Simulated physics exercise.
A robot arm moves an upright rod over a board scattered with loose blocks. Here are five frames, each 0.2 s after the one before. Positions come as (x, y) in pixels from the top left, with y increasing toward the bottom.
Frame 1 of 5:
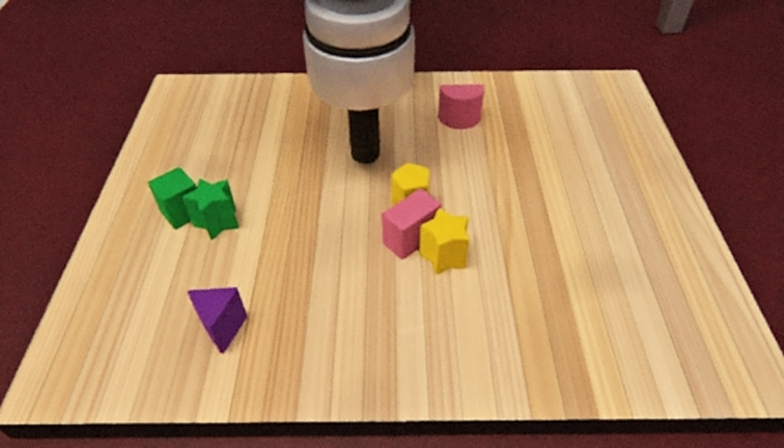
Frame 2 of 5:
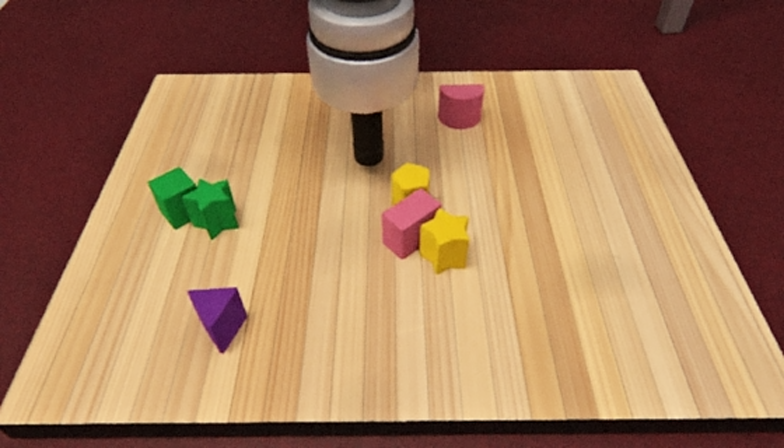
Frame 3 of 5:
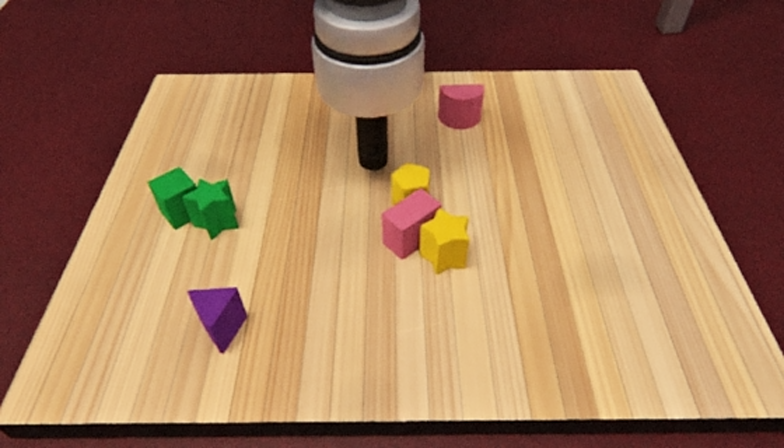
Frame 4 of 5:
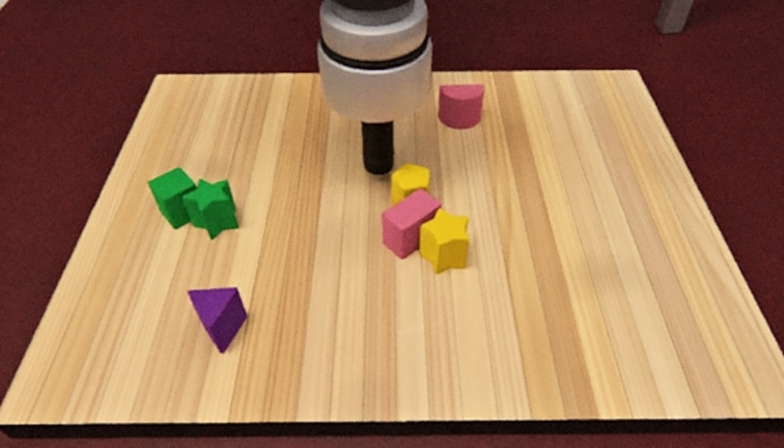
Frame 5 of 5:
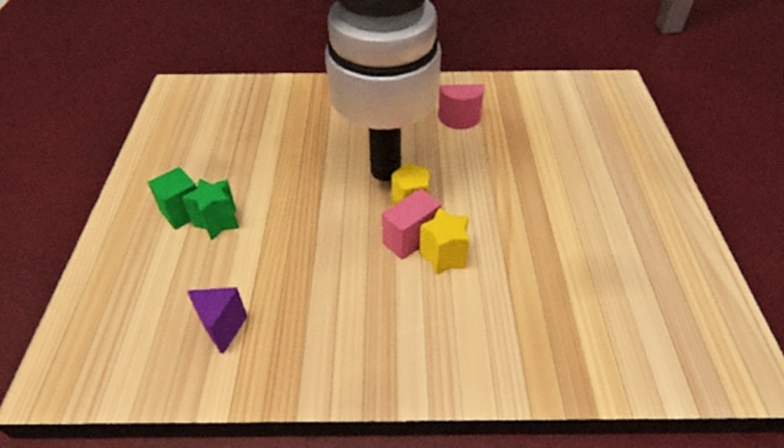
A robot arm slowly moved its upright black rod a short way right and toward the viewer, nearing a yellow block beside a pink one and a yellow star, while all the blocks stayed still.
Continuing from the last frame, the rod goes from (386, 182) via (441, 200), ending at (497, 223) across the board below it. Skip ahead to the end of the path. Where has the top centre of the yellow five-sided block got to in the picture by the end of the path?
The yellow five-sided block ends near (454, 200).
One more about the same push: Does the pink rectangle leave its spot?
In short: Yes.
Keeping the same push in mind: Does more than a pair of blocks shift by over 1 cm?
Yes, that is how it ends up.
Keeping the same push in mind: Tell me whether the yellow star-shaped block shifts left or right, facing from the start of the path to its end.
Over to the right.
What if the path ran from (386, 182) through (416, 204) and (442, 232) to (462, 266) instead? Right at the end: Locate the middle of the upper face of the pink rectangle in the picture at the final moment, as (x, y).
The centre of its top will be at (421, 231).
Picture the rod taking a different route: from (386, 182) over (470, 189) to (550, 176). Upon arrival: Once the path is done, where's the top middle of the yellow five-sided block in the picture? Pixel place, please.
I predict (434, 182).
The first path, step by step. One third of the way, rod (423, 184); yellow five-sided block (432, 186), turned 25° clockwise; pink rectangle (414, 216), turned 20° clockwise; yellow star-shaped block (452, 240).
Two thirds of the way, rod (460, 197); yellow five-sided block (453, 199), turned 75° clockwise; pink rectangle (413, 220), turned 35° clockwise; yellow star-shaped block (454, 248), turned 15° anticlockwise.
At the end, rod (499, 213); yellow five-sided block (454, 200), turned 80° clockwise; pink rectangle (413, 220), turned 35° clockwise; yellow star-shaped block (454, 248), turned 15° anticlockwise.
